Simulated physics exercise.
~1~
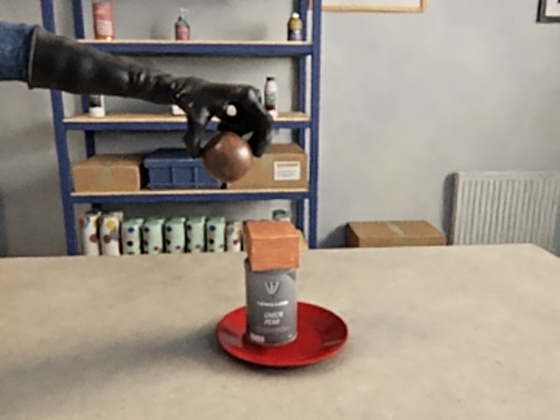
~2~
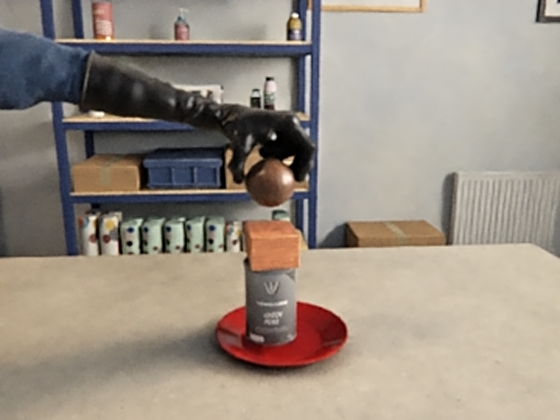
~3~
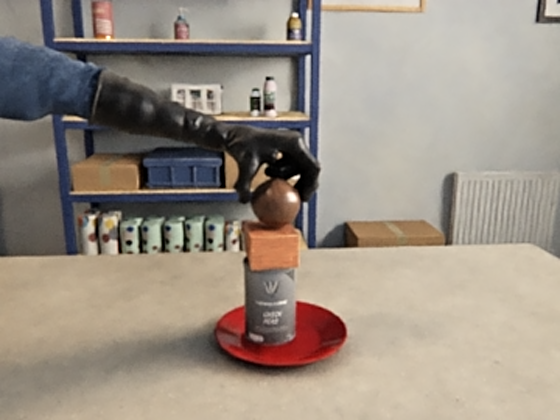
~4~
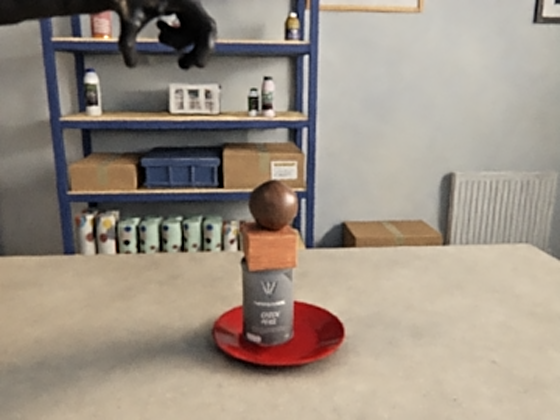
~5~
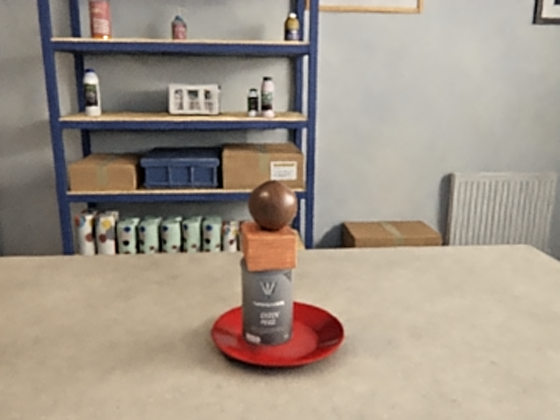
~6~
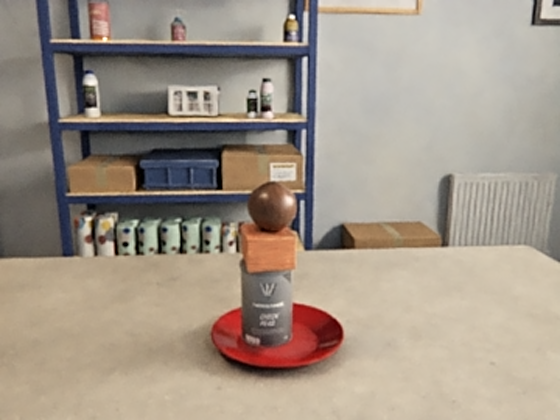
On a pale tabletop, a black-gloved hand lowering a brown ball onto an orange block atop a grey tin, releasing it, everything staying stacked.
